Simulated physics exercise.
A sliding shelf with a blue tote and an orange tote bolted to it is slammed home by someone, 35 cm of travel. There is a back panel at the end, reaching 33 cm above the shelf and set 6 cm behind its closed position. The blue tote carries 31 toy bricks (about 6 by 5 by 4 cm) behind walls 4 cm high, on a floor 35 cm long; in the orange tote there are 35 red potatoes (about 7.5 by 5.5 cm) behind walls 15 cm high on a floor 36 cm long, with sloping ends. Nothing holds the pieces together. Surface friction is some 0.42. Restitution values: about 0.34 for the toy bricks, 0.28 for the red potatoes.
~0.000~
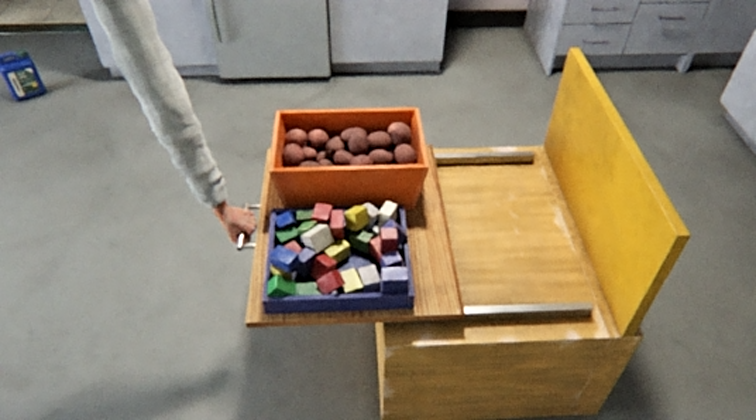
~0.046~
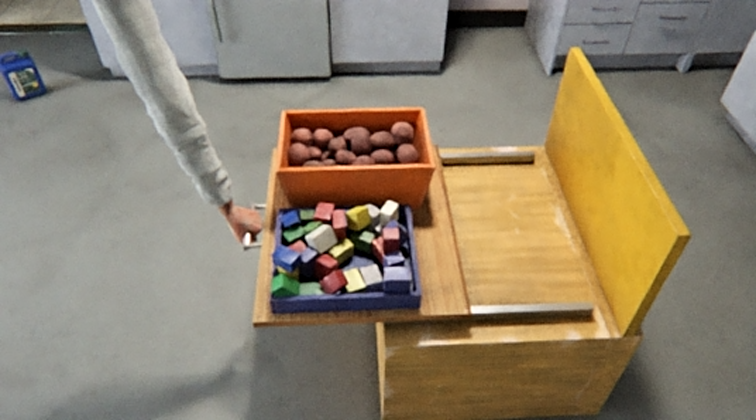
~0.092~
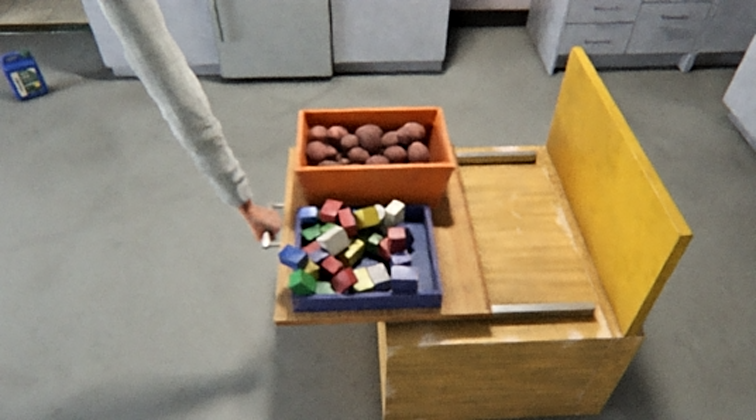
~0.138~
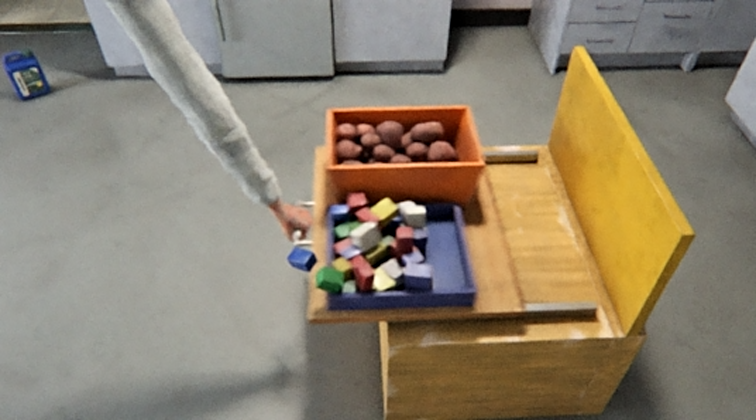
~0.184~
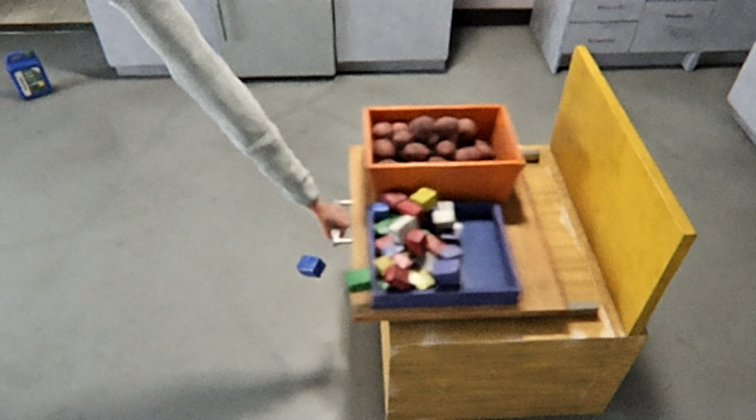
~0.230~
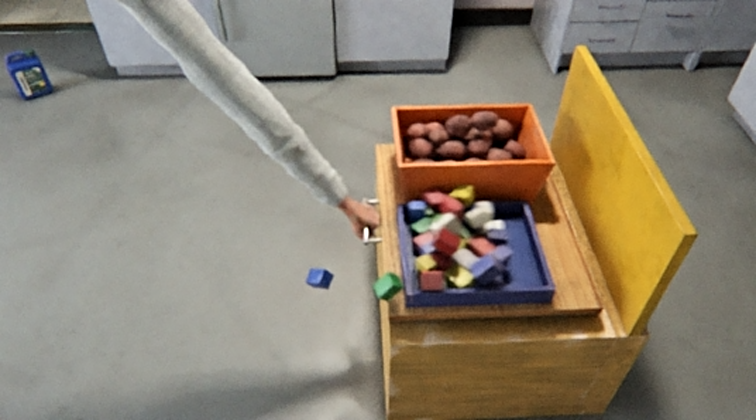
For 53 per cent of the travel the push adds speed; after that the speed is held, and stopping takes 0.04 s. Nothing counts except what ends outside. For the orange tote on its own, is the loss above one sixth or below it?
Below one sixth.
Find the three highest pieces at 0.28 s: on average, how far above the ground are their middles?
About 68 cm up.
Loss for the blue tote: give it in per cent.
For the blue tote, the loss is 25%.
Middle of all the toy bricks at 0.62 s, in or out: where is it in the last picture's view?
Centre approx. at (494, 246).
After 0.28 s, the blue tote is down by 2 of 31 and the orange tote has all 35.
After 0.40 s, the blue tote is down by 6 of 31 and the orange tote has all 35.
After 0.62 s, the blue tote is down by 8 of 31 and the orange tote is down by 2 of 35.
Outcome (at 1.06 s), the blue tote is down by 8 of 31 and the orange tote is down by 2 of 35. Asked share, 2 of 35, 6 per cent.
